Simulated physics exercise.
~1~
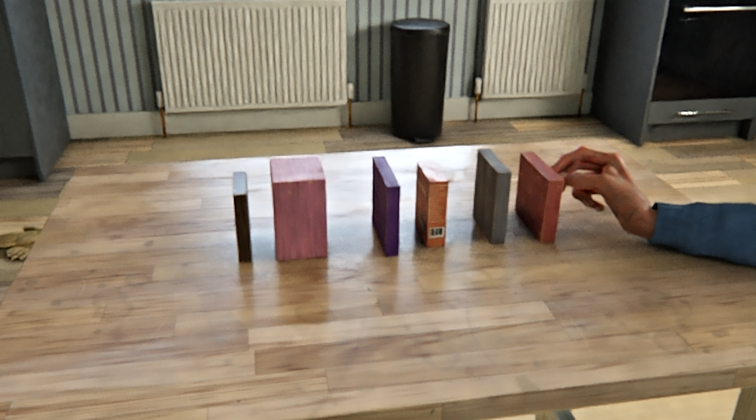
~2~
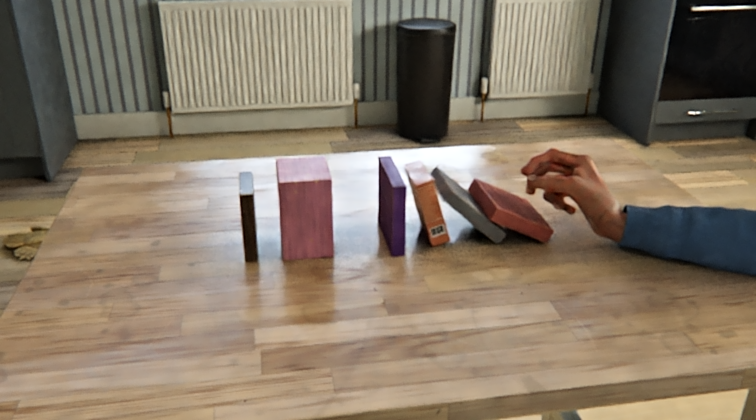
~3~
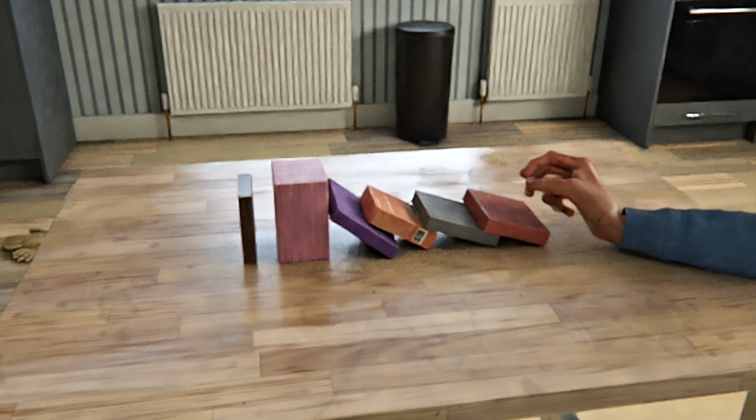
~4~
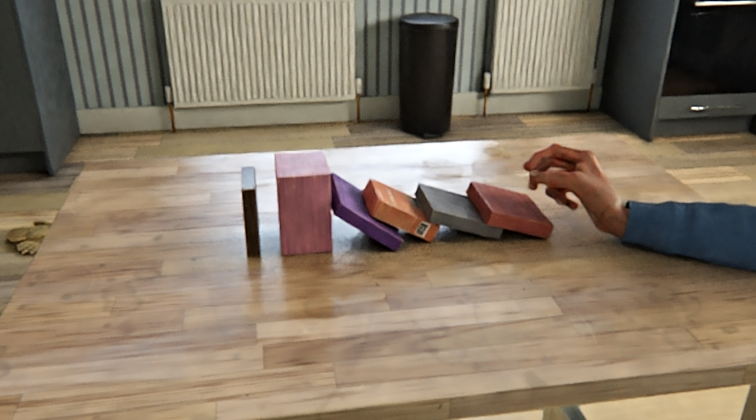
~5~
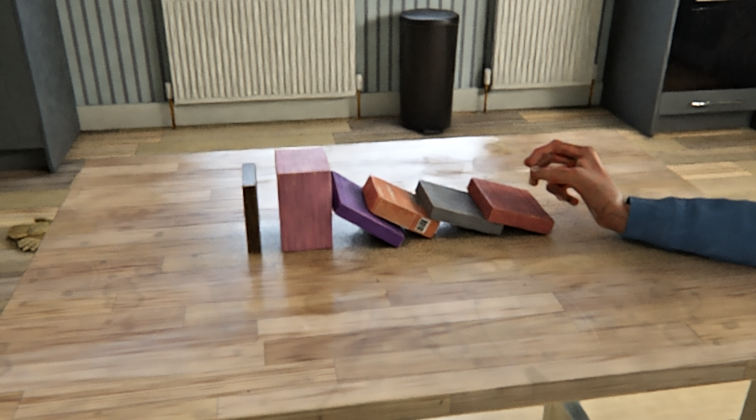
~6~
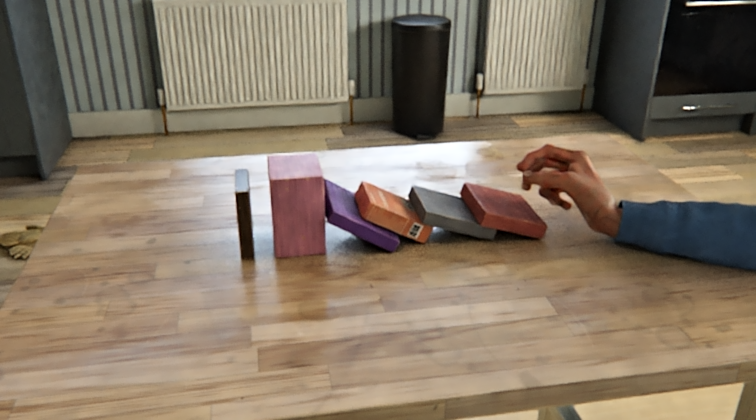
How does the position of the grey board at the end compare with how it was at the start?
At the start the grey board stands upright on the table, but by the end it has toppled to the left and lies over on its side.
Hand tipping a red board leftwards, toppling grey, orange and purple pieces in turn until the purple leans on an upright pink block.
